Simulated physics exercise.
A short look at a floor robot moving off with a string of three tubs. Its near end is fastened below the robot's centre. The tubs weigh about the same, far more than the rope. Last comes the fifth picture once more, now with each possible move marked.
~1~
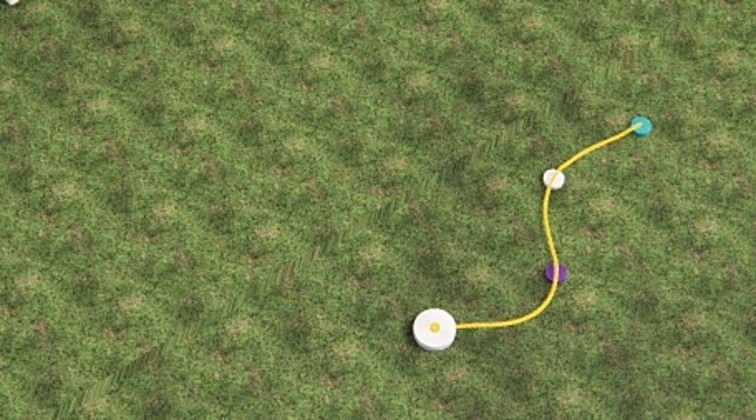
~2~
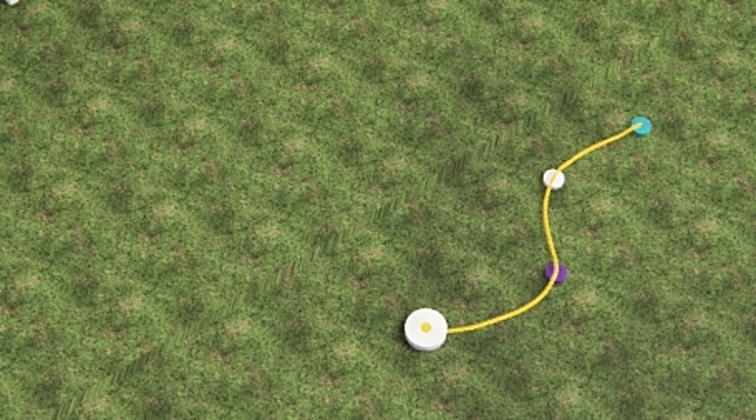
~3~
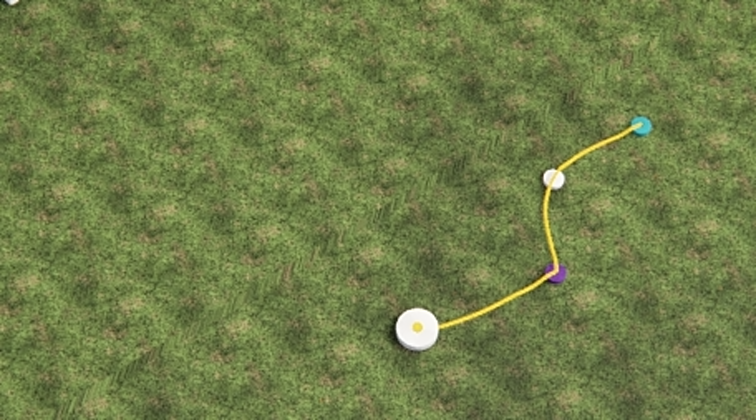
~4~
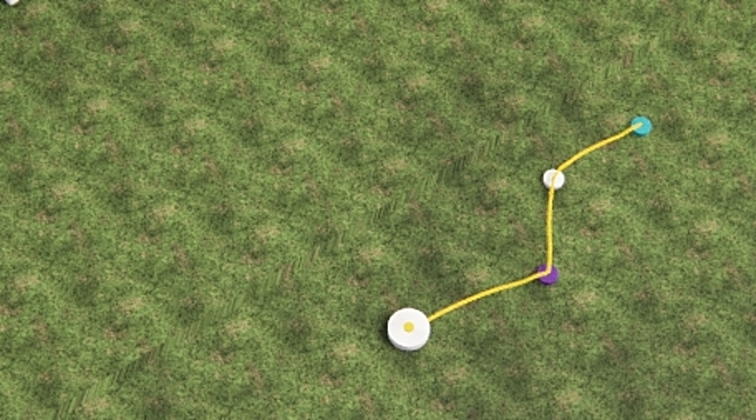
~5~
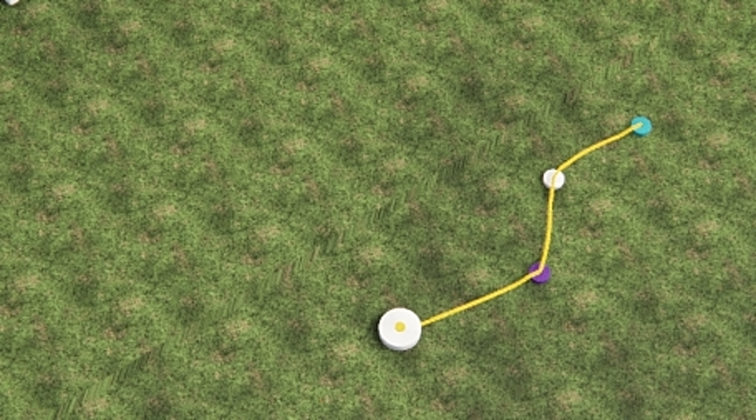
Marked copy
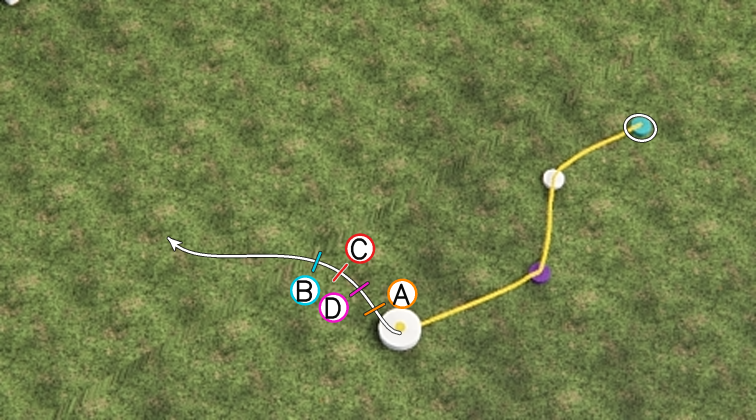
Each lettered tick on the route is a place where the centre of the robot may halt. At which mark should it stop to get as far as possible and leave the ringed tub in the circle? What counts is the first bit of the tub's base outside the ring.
Mark B.
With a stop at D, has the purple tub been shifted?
By then, yes.
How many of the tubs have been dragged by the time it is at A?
One.
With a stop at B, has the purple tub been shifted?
Yes.
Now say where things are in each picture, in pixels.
In the first picture, purple tub (556, 273); robot (434, 331); turquoise tub (641, 126).
In the second picture, robot (426, 330); purple tub (556, 273).
In the third picture, robot (417, 330); purple tub (556, 273); white tub (554, 179).
In the fourth picture, robot (409, 330); purple tub (548, 274); white tub (554, 179).
In the fifth picture, robot (400, 330); purple tub (540, 273); white tub (554, 179); turquoise tub (641, 126).
On the marked copy, A at (375, 309); B at (317, 262); C at (340, 273); D at (359, 289); the ring at (640, 128); the route from (400, 333) via (294, 257) to (169, 238).
With B. Early on, robot (373, 303); turquoise tub (641, 126); white tub (554, 180); purple tub (522, 269).
Further on, robot (347, 274); turquoise tub (641, 126); white tub (554, 180); purple tub (499, 260).
At the end, robot (316, 258); turquoise tub (640, 126); white tub (552, 181); purple tub (467, 236); the ringed tub at the far end is still in its ring.
As for the rest, A is safe but short; C is safe but short; D is safe but short.
